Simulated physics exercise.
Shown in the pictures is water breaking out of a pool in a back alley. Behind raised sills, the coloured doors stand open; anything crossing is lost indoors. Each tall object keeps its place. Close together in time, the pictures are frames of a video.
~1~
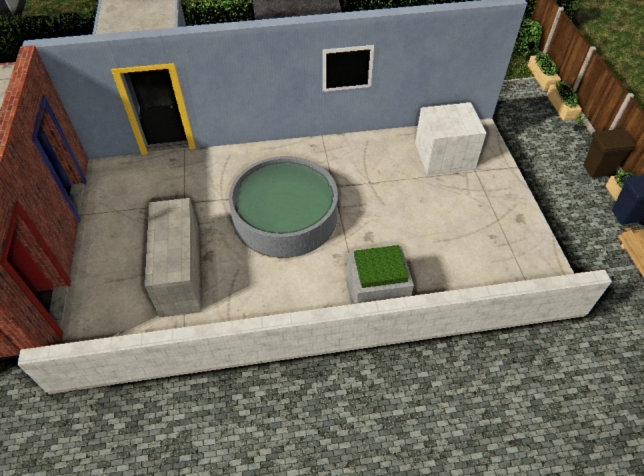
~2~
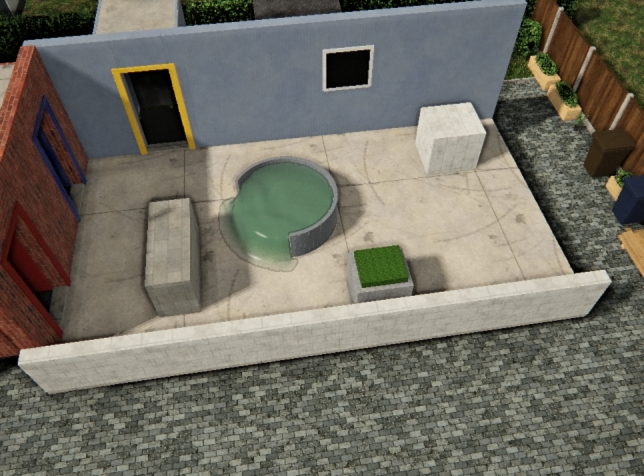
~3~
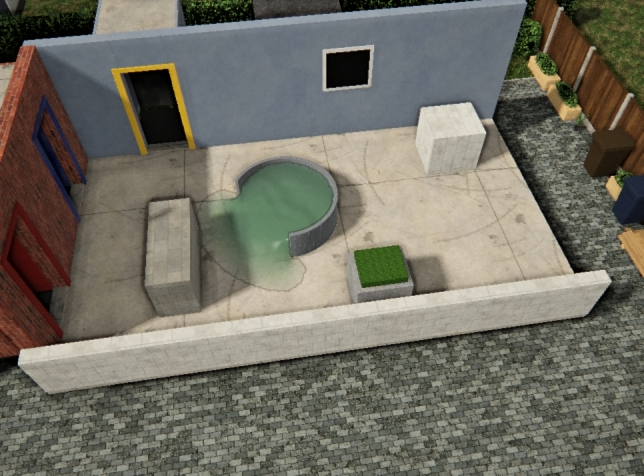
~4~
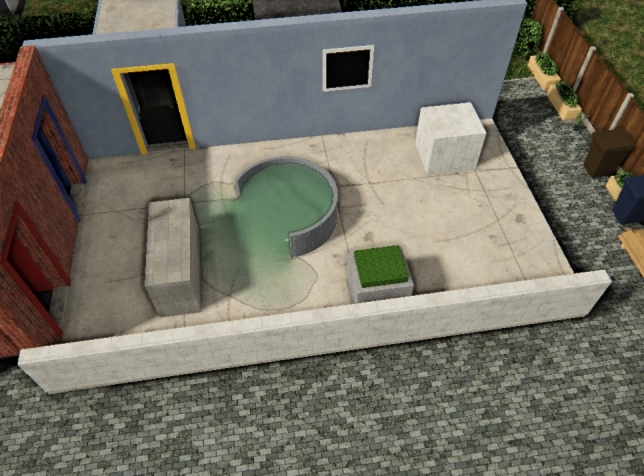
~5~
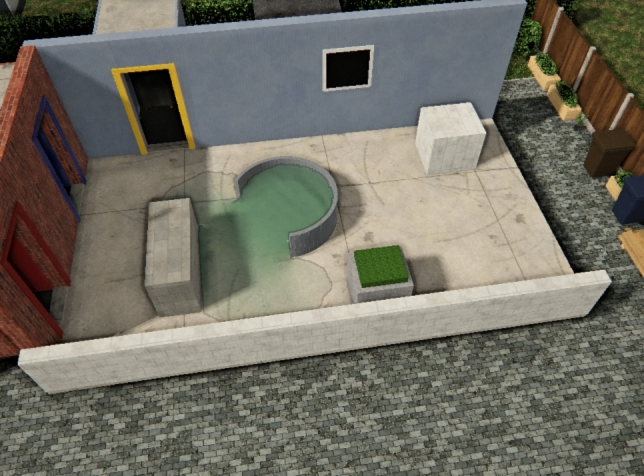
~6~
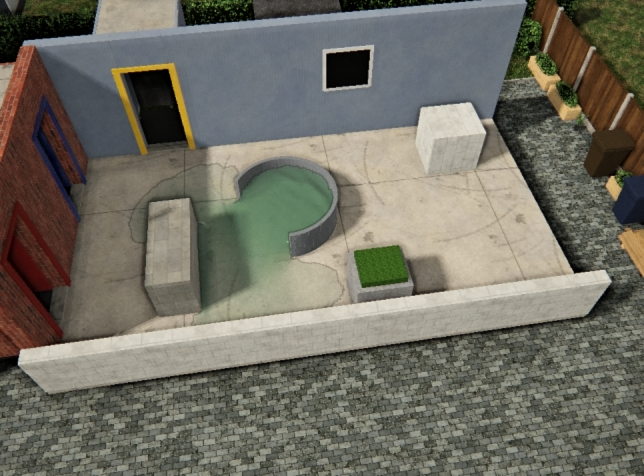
At first, a round grey tank of green water stands whole and still in a walled yard. Then its front left side is gone and water pours out, spreading toward the pale block on the left and the low front wall, before a wet patch also appears behind and left of the block.
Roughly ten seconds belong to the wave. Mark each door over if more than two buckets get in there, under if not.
Red door: Over, blue door: Over, yellow door: Over.
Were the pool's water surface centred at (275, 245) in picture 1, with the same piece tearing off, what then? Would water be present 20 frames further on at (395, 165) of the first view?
Outcome at that point: Left alone.
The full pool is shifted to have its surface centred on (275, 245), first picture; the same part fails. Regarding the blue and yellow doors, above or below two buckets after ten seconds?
Log - blue door: Limit not reached; yellow door: Limit exceeded.
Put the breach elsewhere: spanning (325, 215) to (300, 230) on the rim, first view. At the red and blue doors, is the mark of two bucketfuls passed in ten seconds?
In short: Red falls short, blue falls short.
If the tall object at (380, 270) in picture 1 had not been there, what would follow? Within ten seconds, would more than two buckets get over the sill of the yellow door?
Yellow door: Exceeds the threshold.
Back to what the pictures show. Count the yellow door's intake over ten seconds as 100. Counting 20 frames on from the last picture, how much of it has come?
That comes out to 15 per cent by my count.
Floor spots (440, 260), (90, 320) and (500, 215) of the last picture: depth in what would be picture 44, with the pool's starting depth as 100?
Respectively 0, 10 and 0 per cent.
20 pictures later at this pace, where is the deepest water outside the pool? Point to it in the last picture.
I'd put it around (345, 318).
A moment on, water covers 25 % of the floor; the red door not reached, the blue door wet at the sill, nothing in, the yellow door wet at the sill, nothing in.
Next, water covers 35 % of the floor; the red door wet at the sill, nothing in, the blue door under two buckets in, the yellow door wet at the sill, nothing in.
Then, water covers 50 % of the floor; the red door over two buckets in, the blue door over two buckets in, the yellow door under two buckets in.
Later, water covers 65 % of the floor; the red door over two buckets in, the blue door over two buckets in, the yellow door over two buckets in.
In the end, water covers 75 % of the floor; the red door over two buckets in, the blue door over two buckets in, the yellow door over two buckets in.
